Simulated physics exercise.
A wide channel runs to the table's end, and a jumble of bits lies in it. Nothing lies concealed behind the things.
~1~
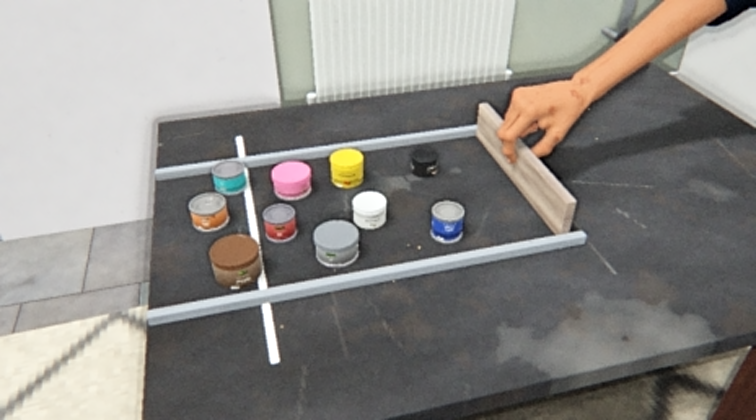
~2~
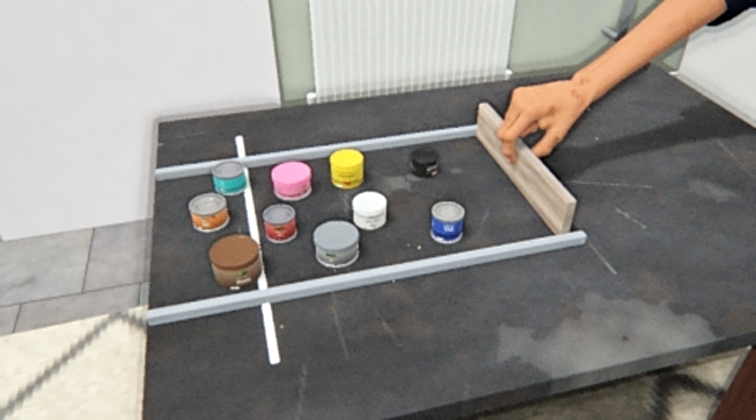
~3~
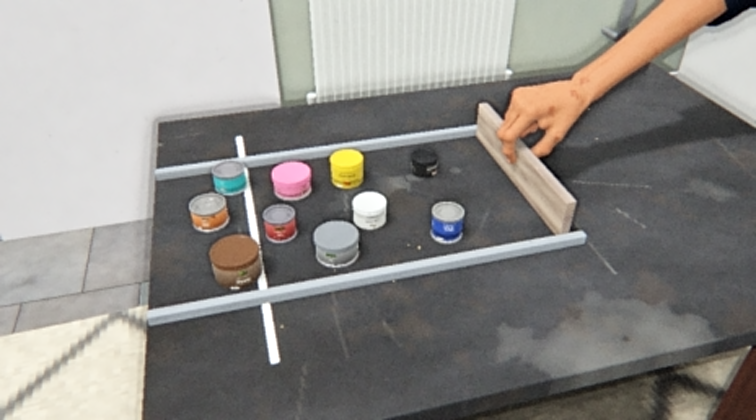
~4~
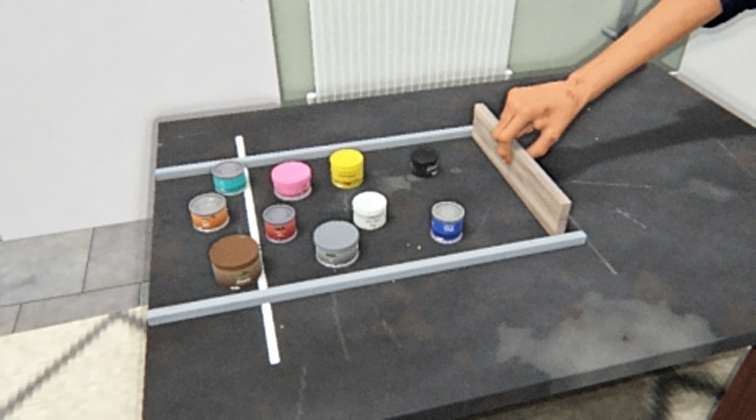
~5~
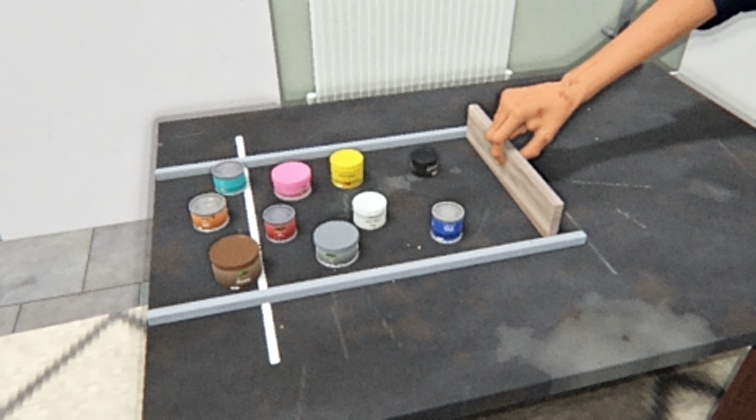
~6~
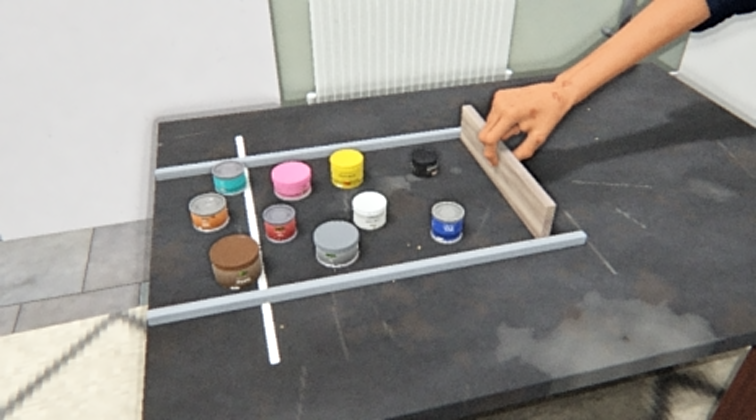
At first, a hand holds a wooden board upright at the right end of a channel between two grey rails, with colourful small pots and a white strip of tape to its left. The hand then slides the board slightly left along the rails, while the pots stay still.
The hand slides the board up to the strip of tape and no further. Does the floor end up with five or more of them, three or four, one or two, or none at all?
The sweep fails to knock any off.
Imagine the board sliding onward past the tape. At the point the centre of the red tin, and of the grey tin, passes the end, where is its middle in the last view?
Near (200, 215) and (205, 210).
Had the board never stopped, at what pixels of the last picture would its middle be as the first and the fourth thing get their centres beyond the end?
First: Around (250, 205). Next: Around (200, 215).
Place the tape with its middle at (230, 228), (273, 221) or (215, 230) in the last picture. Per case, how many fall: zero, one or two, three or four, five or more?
In that order: 1 or 2; no fall at all; 1 or 2.
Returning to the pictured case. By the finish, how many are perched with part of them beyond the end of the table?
Overhanging: 1.
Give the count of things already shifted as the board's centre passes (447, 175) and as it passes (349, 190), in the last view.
First 1, then 6.
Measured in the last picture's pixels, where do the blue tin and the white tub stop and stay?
I'd say approximately (242, 258) and then (238, 233).
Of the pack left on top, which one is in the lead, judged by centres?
The one you want is the brown tub.
Soon after, none off yet; orange pot at rest near (209, 213); brown tub at rest near (237, 262); turquoise pot at rest near (230, 178).
In the end, the number that fall off is zero.
